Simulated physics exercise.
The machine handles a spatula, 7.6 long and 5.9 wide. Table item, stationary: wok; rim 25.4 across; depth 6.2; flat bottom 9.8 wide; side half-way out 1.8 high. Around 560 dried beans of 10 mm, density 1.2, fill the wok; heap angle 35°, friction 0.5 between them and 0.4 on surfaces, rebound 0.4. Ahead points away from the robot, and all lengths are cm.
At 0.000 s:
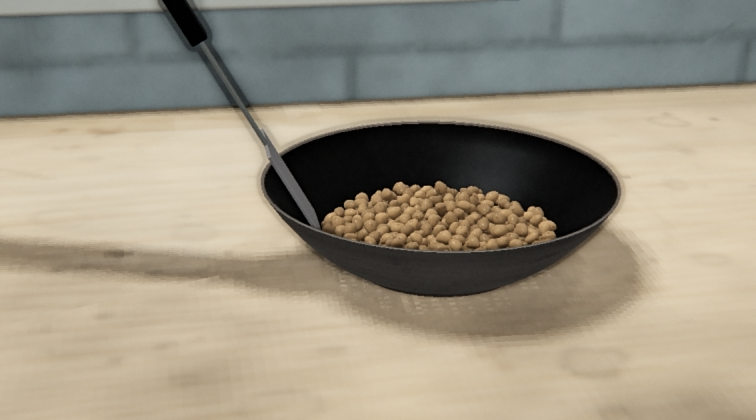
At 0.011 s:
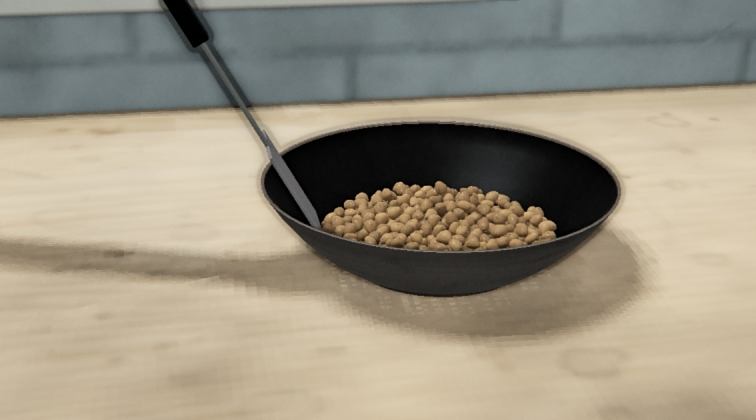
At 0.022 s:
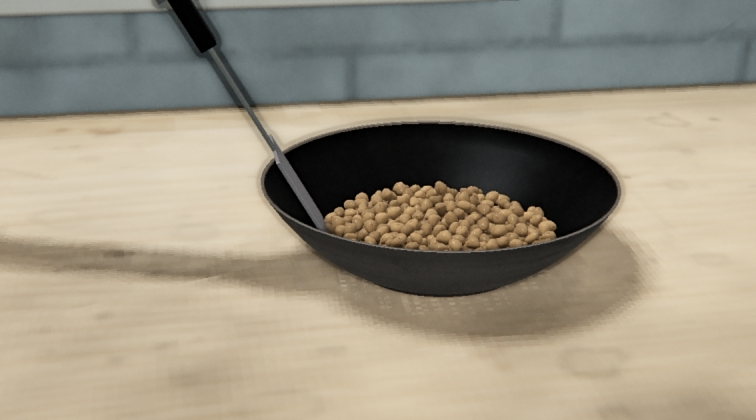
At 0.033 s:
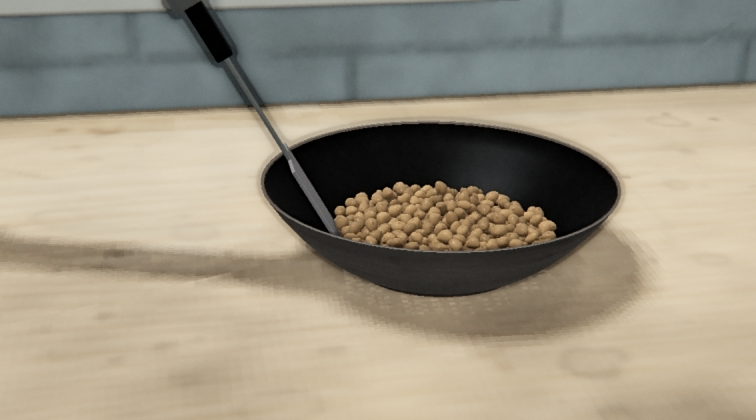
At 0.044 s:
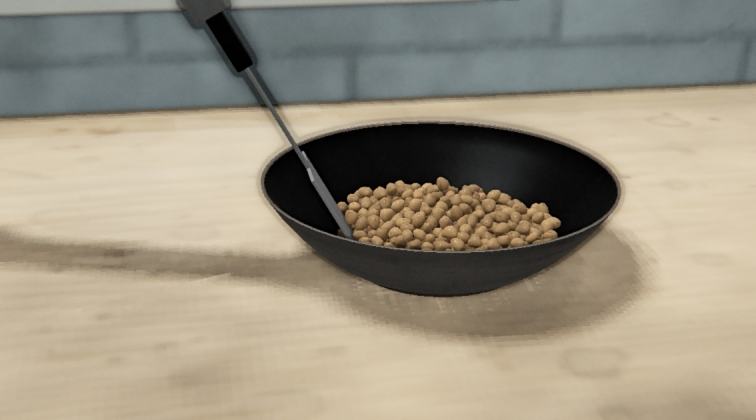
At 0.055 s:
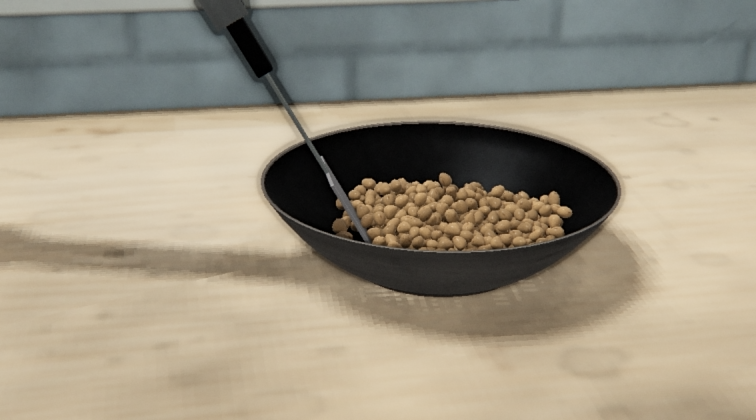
A spatula with a black handle rested at the left side of a black wok of tan beans, then slid to the right through them, nudging the pile slightly toward the right side.
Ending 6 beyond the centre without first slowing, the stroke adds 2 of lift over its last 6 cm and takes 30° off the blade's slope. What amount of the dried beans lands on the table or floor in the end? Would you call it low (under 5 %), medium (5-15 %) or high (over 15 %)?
I would call it medium.
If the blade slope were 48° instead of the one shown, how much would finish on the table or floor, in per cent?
Then roughly 10 percent.
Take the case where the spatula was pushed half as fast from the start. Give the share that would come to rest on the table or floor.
The share on the table or floor would be about 0 percent.
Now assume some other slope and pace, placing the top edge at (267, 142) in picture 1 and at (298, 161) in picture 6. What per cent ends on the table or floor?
Off the vessel, on the table or floor: Some 0 percent.
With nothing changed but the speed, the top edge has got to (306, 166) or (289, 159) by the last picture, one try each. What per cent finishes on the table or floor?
I'd estimate close to 5 and 0 in a hundred.
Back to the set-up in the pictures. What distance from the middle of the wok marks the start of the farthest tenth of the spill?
Distance: Approx. 30 cm.
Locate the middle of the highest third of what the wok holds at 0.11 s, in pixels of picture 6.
It is centred close to (504, 200).
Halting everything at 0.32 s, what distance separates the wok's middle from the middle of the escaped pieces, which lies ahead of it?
16 cm.
By 0.08 s, sloping 61°, highest piece 6 above the table; 563 in the wok.
By 0.11 s, sloping 51°, highest piece 8 above the table; 563 in the wok.
By 0.32 s, sloping 31°, highest piece 13 above the table; 512 in the wok, 21 on the table or floor, 30 on the blade or in flight.
By 1.37 s, sloping 31°, highest piece 6 above the table; 510 in the wok, 53 on the table or floor.
Final count, 510 in the wok, 53 on the table or floor. That is 9 % on the table or floor.
